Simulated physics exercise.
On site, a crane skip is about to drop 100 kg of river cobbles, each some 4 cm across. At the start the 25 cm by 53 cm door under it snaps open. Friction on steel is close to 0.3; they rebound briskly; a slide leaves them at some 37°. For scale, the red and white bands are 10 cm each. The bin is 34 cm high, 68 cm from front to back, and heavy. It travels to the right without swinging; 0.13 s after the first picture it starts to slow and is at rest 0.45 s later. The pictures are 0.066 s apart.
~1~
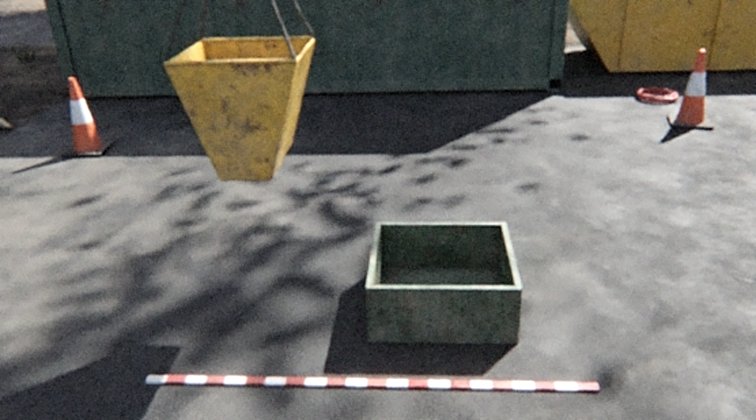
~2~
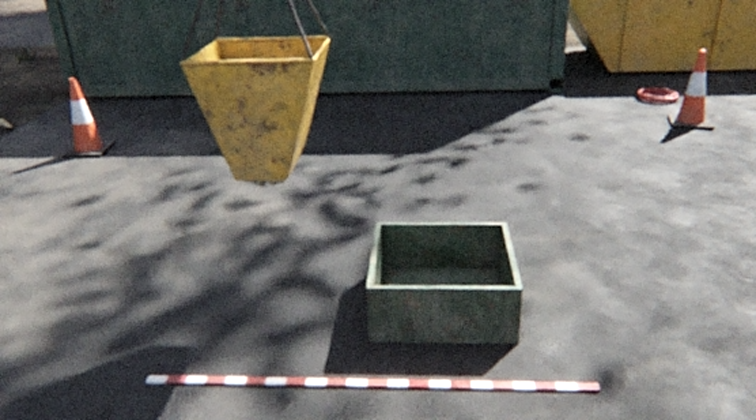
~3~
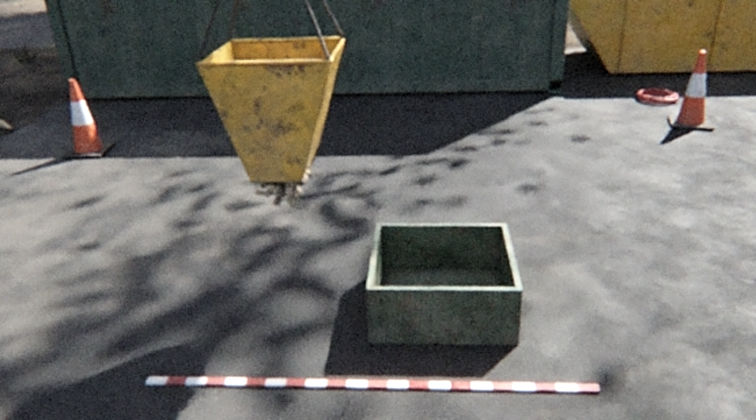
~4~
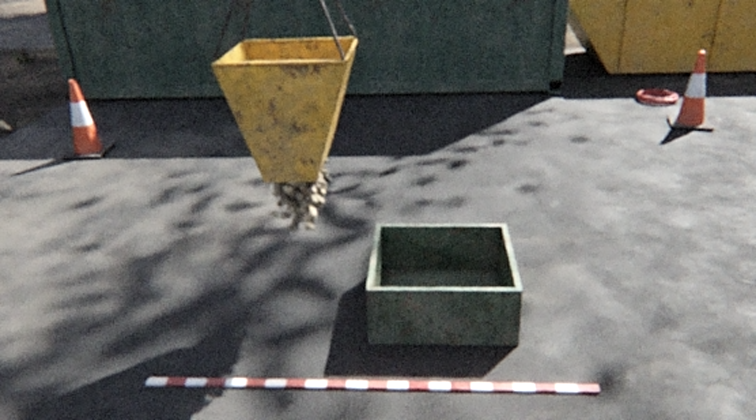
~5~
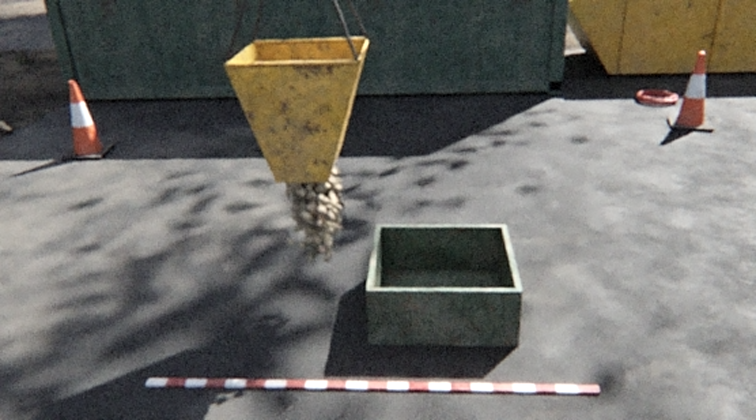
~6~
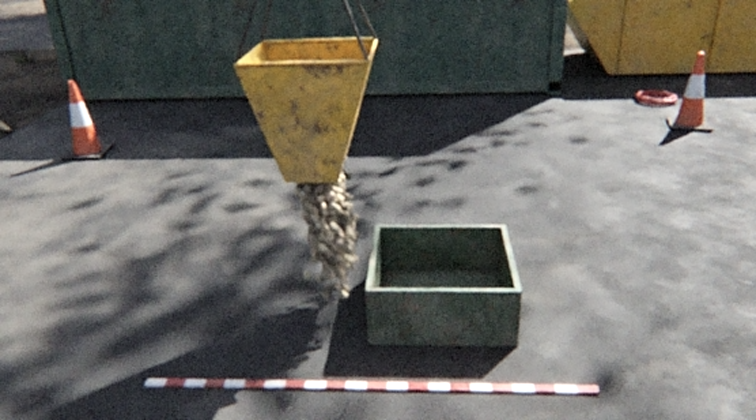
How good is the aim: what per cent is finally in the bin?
Roughly 2 per cent ends in the bin.
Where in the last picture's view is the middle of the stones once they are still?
Around (332, 302).
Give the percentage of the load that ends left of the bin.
About 95 per cent.
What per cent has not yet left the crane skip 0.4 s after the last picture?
It holds some 0 per cent.
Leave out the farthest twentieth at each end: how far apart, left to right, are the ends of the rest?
About 80 cm.
Then, 0.4 s after the last picture, 0 % in the crane skip, 98 % falling or lying left of the bin, 2 % falling or lying in the bin; the stones farthest right are at (406, 278).
Then, 0.8 s after the last picture, 0 % in the crane skip, 95 % falling or lying left of the bin, 2 % falling or lying in the bin, 3 % falling or lying beside or right of the bin; the stones farthest right are at (465, 294).
Then, 1.4 s after the last picture, 0 % in the crane skip, 94 % falling or lying left of the bin, 2 % falling or lying in the bin, 3 % falling or lying beside or right of the bin; the stones farthest right are at (481, 296).
Then, 2.3 s after the last picture, 0 % in the crane skip, 94 % falling or lying left of the bin, 2 % falling or lying in the bin, 3 % falling or lying beside or right of the bin; the stones farthest right are at (482, 296).
Then, 4.2 s after the last picture, 0 % in the crane skip, 94 % left of the bin, 2 % in the bin, 3 % beside or right of the bin; the stones farthest right are at (482, 296).
